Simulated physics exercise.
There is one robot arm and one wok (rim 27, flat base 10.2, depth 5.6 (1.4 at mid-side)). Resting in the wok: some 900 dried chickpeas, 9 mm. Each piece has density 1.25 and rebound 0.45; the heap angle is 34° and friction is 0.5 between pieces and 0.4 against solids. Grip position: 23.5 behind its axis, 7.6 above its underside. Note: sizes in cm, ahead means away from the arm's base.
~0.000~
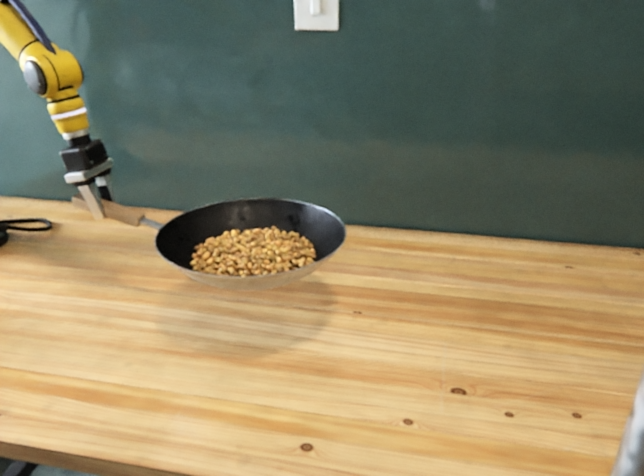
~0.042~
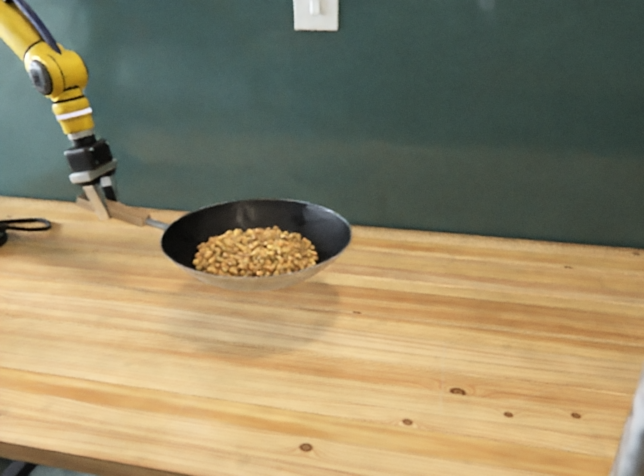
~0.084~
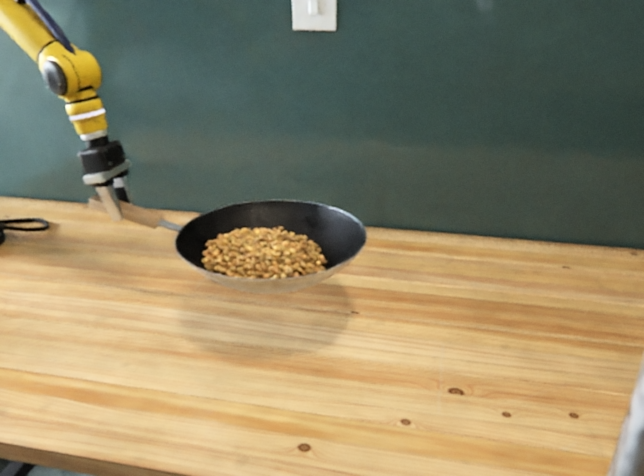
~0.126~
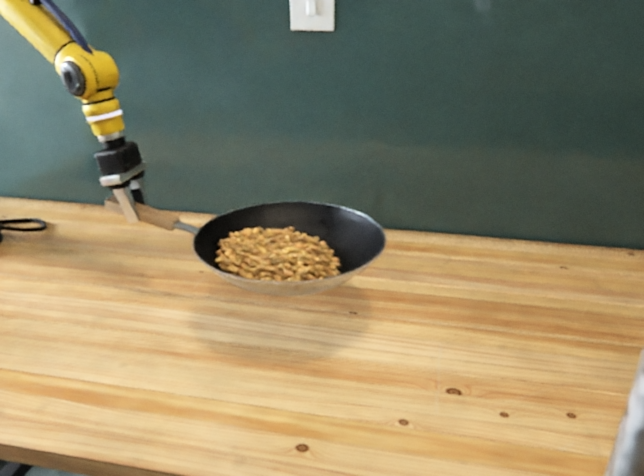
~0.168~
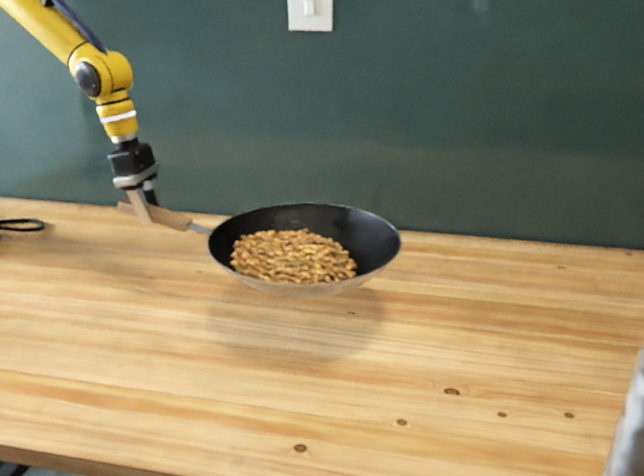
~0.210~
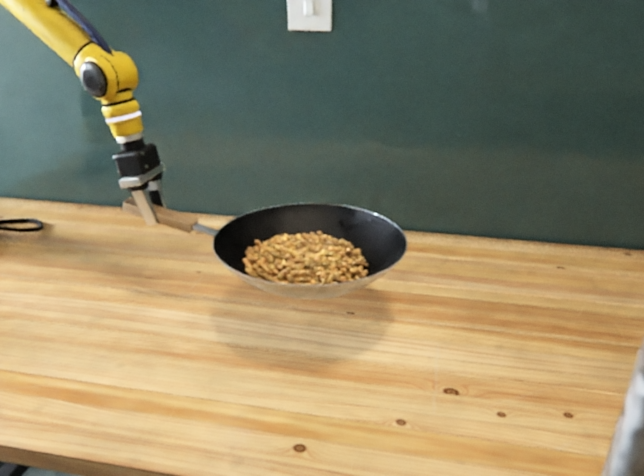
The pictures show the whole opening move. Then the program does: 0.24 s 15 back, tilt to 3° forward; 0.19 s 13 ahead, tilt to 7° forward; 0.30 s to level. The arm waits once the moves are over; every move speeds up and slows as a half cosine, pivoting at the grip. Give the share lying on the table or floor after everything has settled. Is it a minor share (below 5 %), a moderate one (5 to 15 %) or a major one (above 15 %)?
It is a moderate share.
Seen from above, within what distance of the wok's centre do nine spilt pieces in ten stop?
About 25 cm from the centre.
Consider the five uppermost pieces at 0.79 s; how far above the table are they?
Roughly 13 cm.
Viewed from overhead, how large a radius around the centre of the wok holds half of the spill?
I'd say some 10 centimetres, give or take.
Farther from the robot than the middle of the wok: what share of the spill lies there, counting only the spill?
Close to 30 % of the spill.
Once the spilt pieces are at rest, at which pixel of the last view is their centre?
Near pixel (264, 321).
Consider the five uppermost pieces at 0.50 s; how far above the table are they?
I'd say close to 13 cm on average.
By 0.50 s, tilted 4° forward, highest piece 13 above the table; 835 in the wok, 13 on the table or floor, 52 in flight or on a rim.
By 0.79 s, tilted 3° forward, highest piece 14 above the table; 828 in the wok, 66 on the table or floor, 6 in flight or on a rim.
By 1.14 s, level, highest piece 13 above the table; 828 in the wok, 72 on the table or floor.
By 2.19 s, level, highest piece 13 above the table; 828 in the wok, 72 on the table or floor.
Final count, 828 in the wok, 72 on the table or floor. That is 8 % on the table or floor.
